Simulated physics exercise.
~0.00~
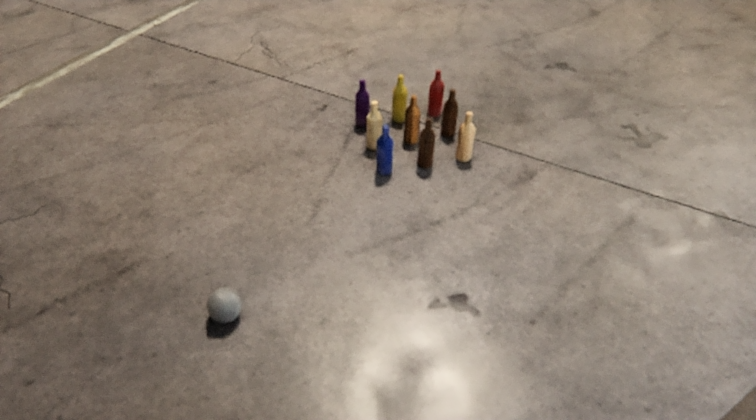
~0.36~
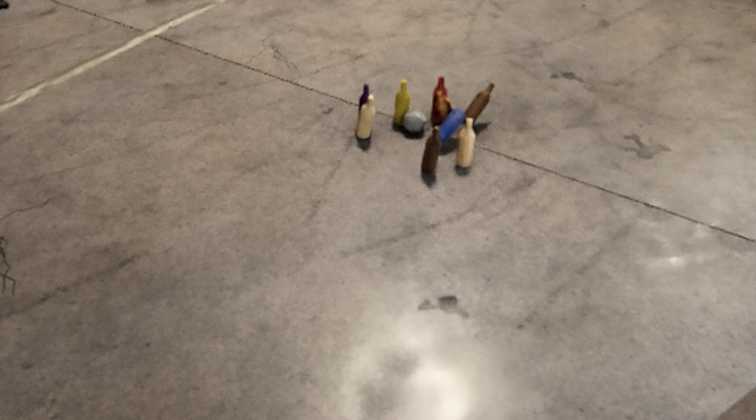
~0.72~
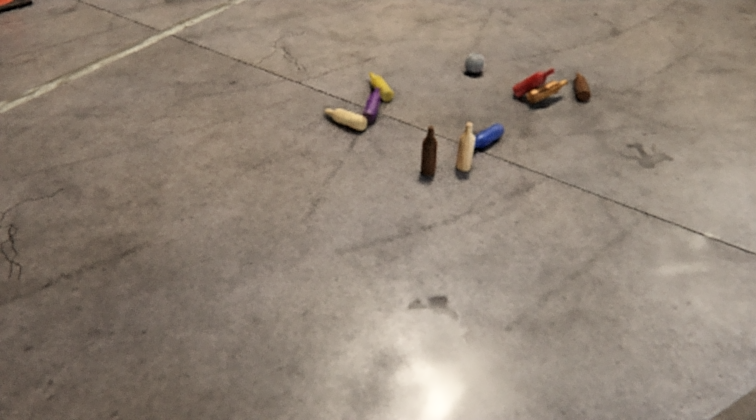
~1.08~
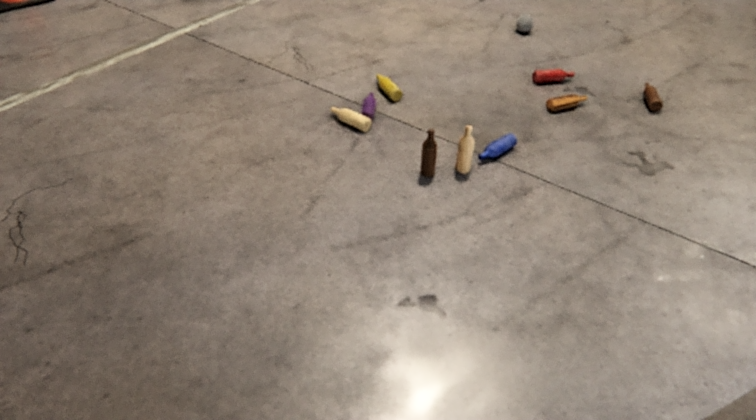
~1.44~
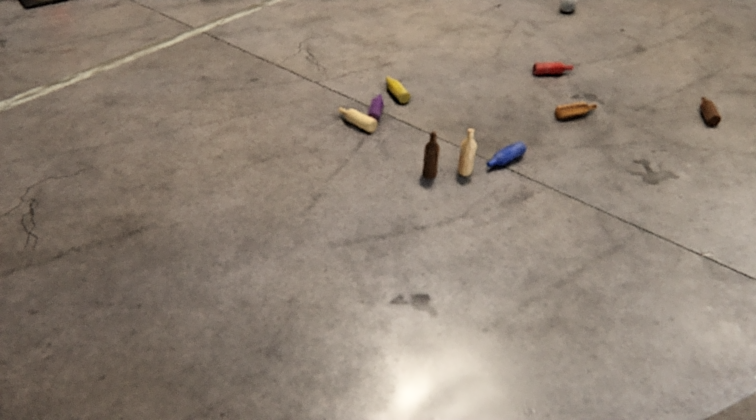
In the video, a grey ball rolls across a concrete floor into nine colourful bottle-shaped skittles, knocking over the blue one and scattering others. The ball continues toward the upper right, leaving seven skittles lying down while a dark brown one and a cream one remain standing.
